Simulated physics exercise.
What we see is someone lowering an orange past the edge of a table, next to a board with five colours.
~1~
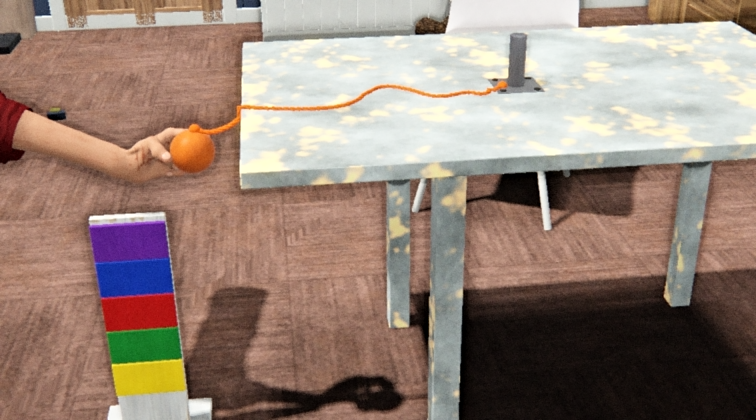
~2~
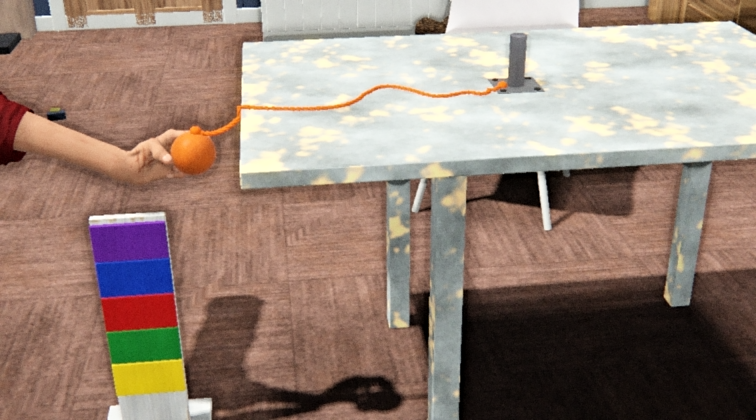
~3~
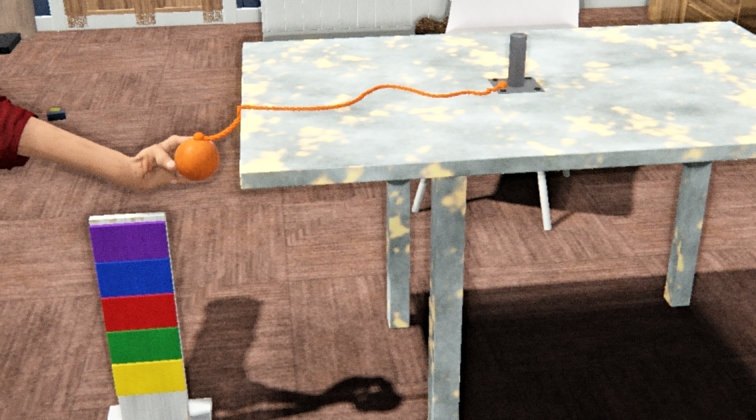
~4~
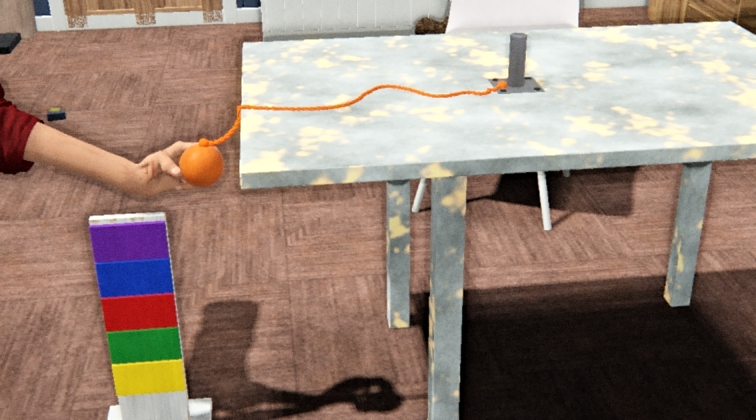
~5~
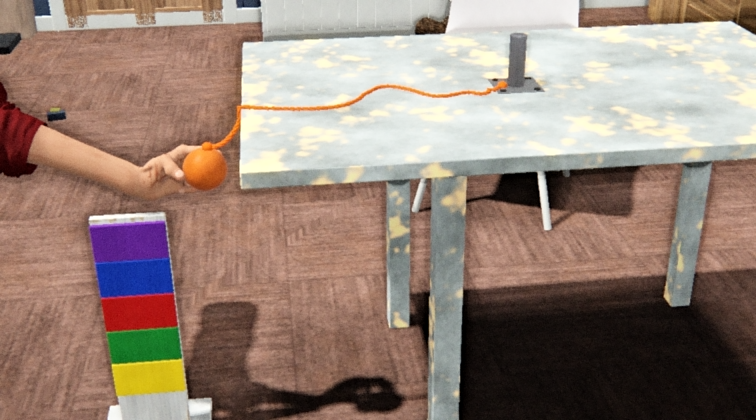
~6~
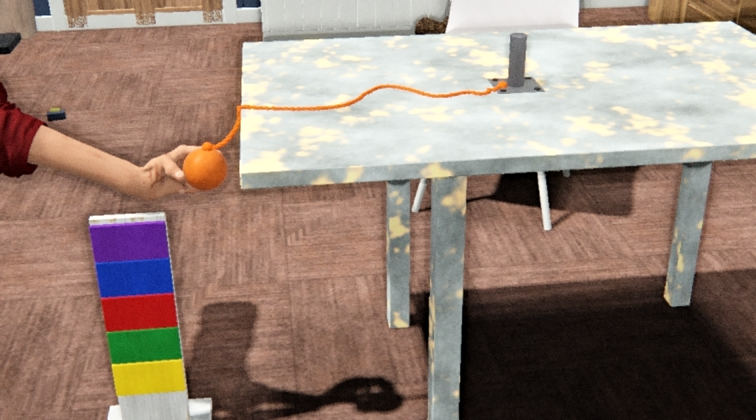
To begin with, a hand at the left holds an orange ball tied to a cord that runs across a mottled table to a grey post, above a panel of coloured bands. The hand then moves the ball slightly right and downward beside the table's edge, while the cord on the tabletop stays still.
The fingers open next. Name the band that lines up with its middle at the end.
It lines up with purple.
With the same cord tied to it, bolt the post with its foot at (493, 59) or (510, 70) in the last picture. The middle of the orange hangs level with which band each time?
Going case by case, it's purple and then purple.
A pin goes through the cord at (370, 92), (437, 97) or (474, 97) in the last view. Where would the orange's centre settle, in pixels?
First try around (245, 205), second around (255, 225), third around (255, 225).
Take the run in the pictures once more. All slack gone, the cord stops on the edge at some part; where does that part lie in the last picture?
Position: Approx. (298, 109).
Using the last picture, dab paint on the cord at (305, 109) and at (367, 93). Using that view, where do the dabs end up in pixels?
In that view they sit near (247, 105) and near (329, 98).
Soon after, orange near (260, 231); level with purple.
After that, orange near (229, 235); level with purple.
In the end, orange near (255, 234); level with purple. The cord holds its middle at purple.
